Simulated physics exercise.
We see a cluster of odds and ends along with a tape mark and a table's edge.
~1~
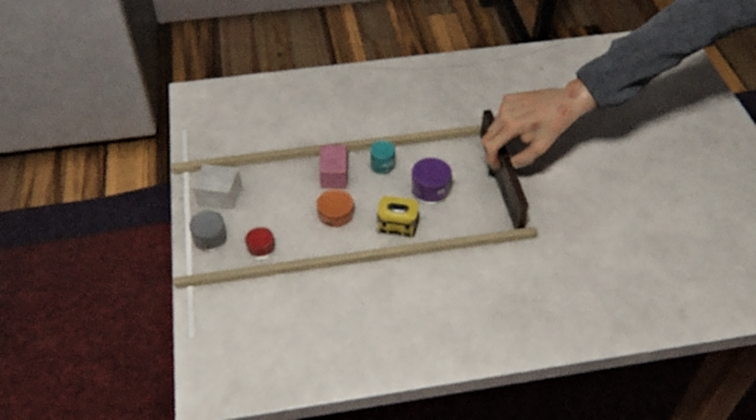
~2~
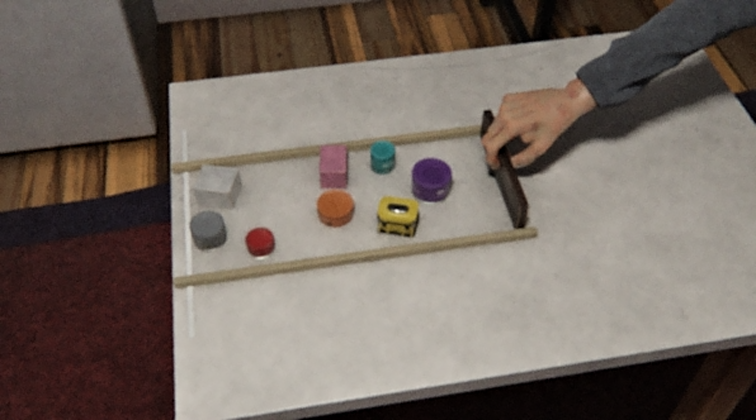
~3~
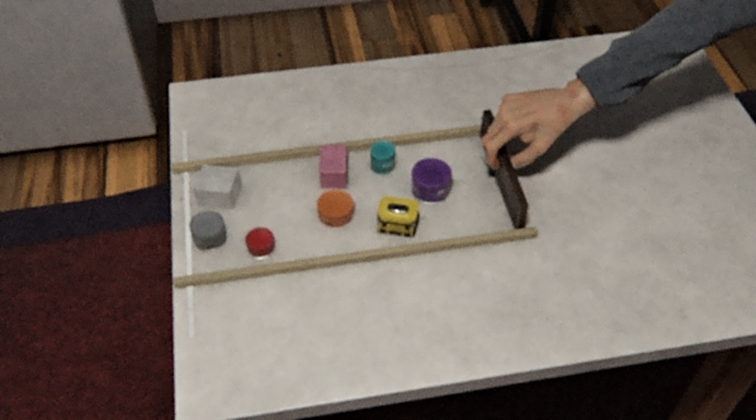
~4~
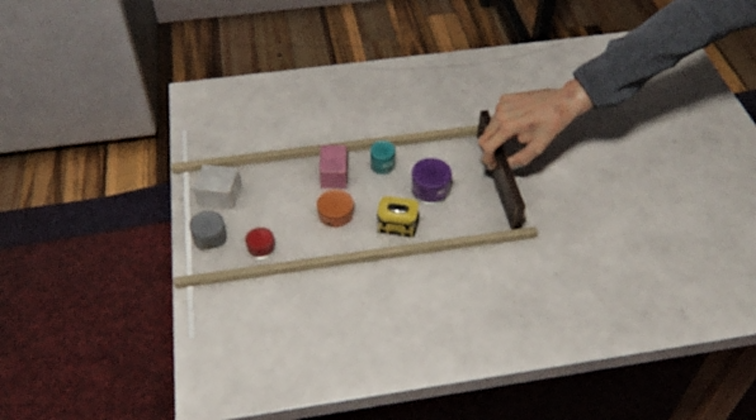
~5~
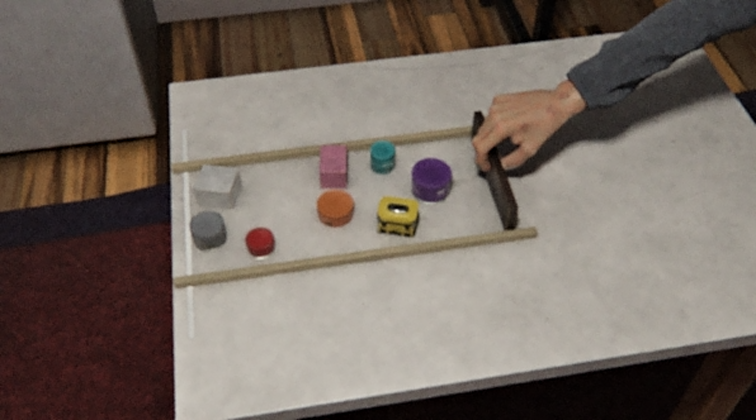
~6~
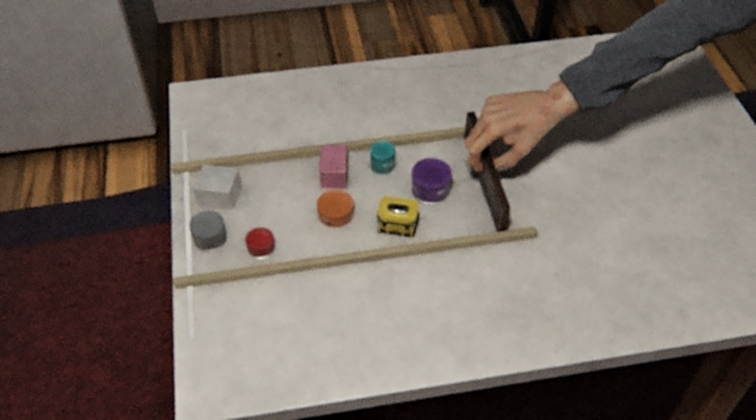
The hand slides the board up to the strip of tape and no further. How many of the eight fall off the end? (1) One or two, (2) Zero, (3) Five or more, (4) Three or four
3, five or more.
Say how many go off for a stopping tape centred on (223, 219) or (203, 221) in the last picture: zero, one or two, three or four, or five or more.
Three or four; 5 or more.
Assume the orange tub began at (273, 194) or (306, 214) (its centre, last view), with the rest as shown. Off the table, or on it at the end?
Try one: It ends up off. Try two: It ends up off.
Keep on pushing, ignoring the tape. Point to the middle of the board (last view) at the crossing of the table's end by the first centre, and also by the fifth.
Pixels, in order: Around (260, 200), around (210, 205).
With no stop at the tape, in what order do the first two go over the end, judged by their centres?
They are the grey pot, the white block.
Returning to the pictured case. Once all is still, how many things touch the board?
1 in contact.
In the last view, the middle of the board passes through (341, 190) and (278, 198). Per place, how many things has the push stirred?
5 and 8.
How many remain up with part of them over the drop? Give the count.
Overhang count: 1.
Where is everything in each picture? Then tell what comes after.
In the first frame, grey pot (208, 231); white block (218, 187); red pot (260, 243); board (503, 168); tape (188, 223).
In the second frame, white block (218, 187); orange tub (335, 208).
In the third frame, red pot (260, 243); turquoise tub (383, 158).
In the fourth frame, grey pot (208, 231); pink block (334, 167).
In the fifth frame, white block (218, 187); purple tin (431, 181).
In the sixth frame, grey pot (208, 231); white block (218, 187); red pot (260, 243); board (486, 171); tape (188, 223).
Soon after, none off yet; grey pot at rest near (208, 231); white block at rest near (218, 187); red pot at rest near (260, 243).
In the end, the number that fall off is five or more; gone, purple tin, yellow case, pink block, orange tub, red pot, white block and grey pot.
